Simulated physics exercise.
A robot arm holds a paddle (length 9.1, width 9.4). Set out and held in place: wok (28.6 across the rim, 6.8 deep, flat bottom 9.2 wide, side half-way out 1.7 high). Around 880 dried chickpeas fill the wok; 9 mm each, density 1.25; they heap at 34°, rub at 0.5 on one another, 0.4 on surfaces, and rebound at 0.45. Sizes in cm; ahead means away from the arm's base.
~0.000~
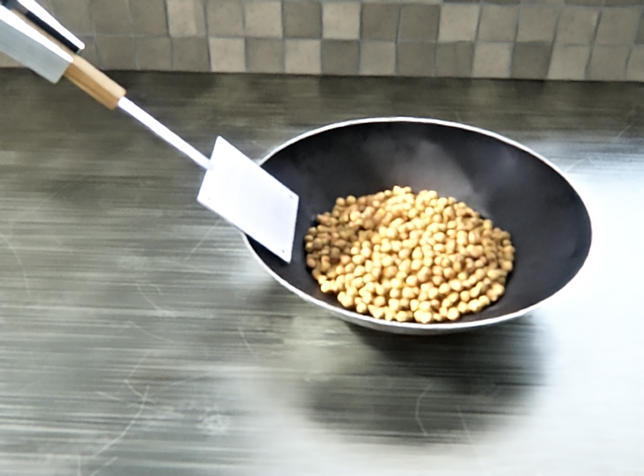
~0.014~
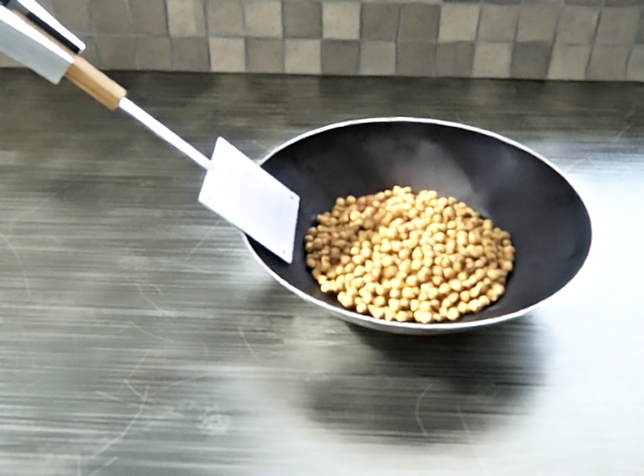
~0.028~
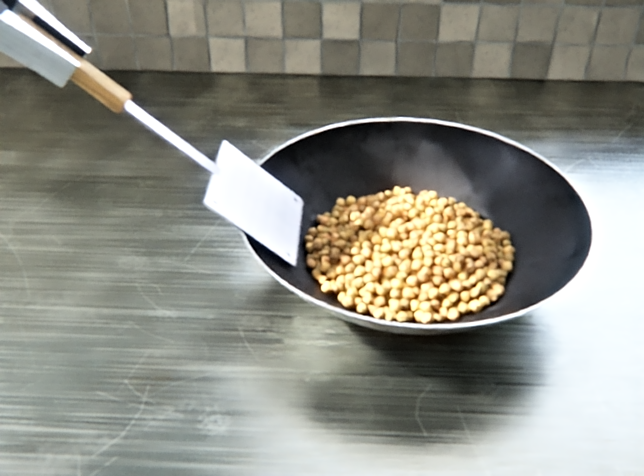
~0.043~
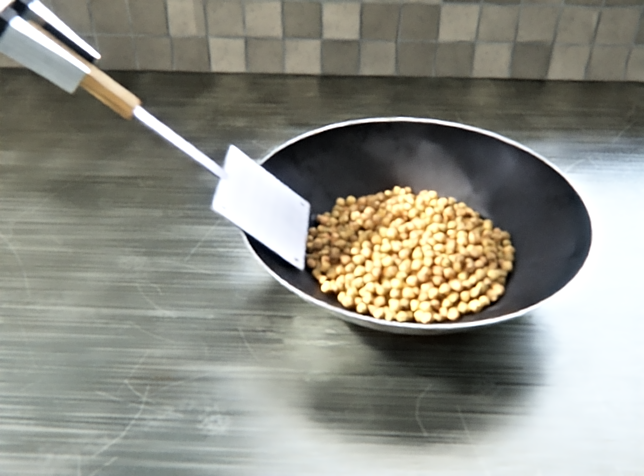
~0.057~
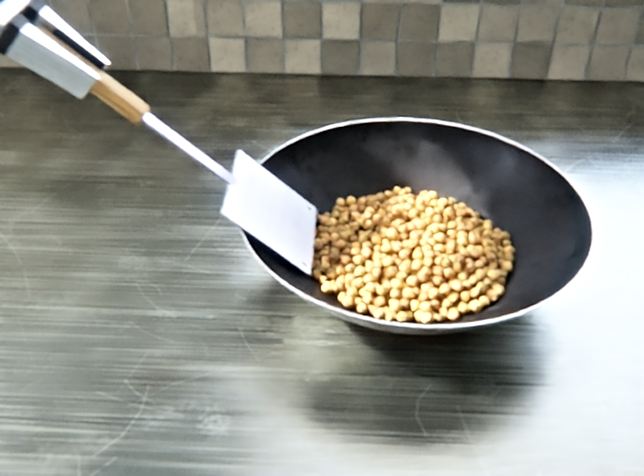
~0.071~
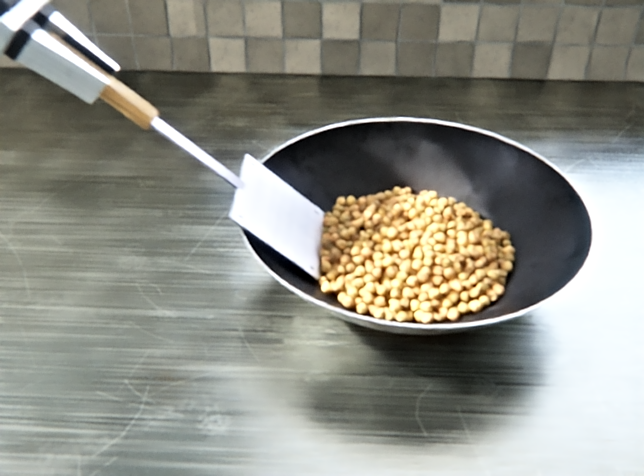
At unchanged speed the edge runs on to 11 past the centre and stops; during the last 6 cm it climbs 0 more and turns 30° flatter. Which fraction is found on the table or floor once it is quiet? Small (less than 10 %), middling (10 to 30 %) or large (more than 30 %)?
Answer: Middling; 10 to 30 % of the dried chickpeas finish on the table or floor.
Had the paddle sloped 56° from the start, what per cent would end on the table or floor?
It would be near 20 per cent.
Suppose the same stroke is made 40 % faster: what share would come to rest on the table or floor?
It would be near 25 per cent.
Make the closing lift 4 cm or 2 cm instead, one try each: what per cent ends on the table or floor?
About 20 and 15 per cent.
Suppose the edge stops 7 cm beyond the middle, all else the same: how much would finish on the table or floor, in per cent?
In that case some 0 per cent.
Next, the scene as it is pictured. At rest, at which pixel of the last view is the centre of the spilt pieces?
At about (638, 279).
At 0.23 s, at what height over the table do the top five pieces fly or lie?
About 6 cm.
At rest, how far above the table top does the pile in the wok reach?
Some 8.5 cm.
By 0.23 s, sloping 42°, highest piece 14 above the table; 884 in the wok, 1 on the blade or in flight.
By 0.38 s, sloping 34°, highest piece 8 above the table; 884 in the wok, 1 on the blade or in flight.
By 0.66 s, sloping 12°, highest piece 9 above the table; 728 in the wok, 148 on the table or floor, 9 on the blade or in flight.
By 1.71 s, sloping 12°, highest piece 9 above the table; 727 in the wok, 158 on the table or floor.
Final count, 727 in the wok, 158 on the table or floor. That is 18 % on the table or floor.
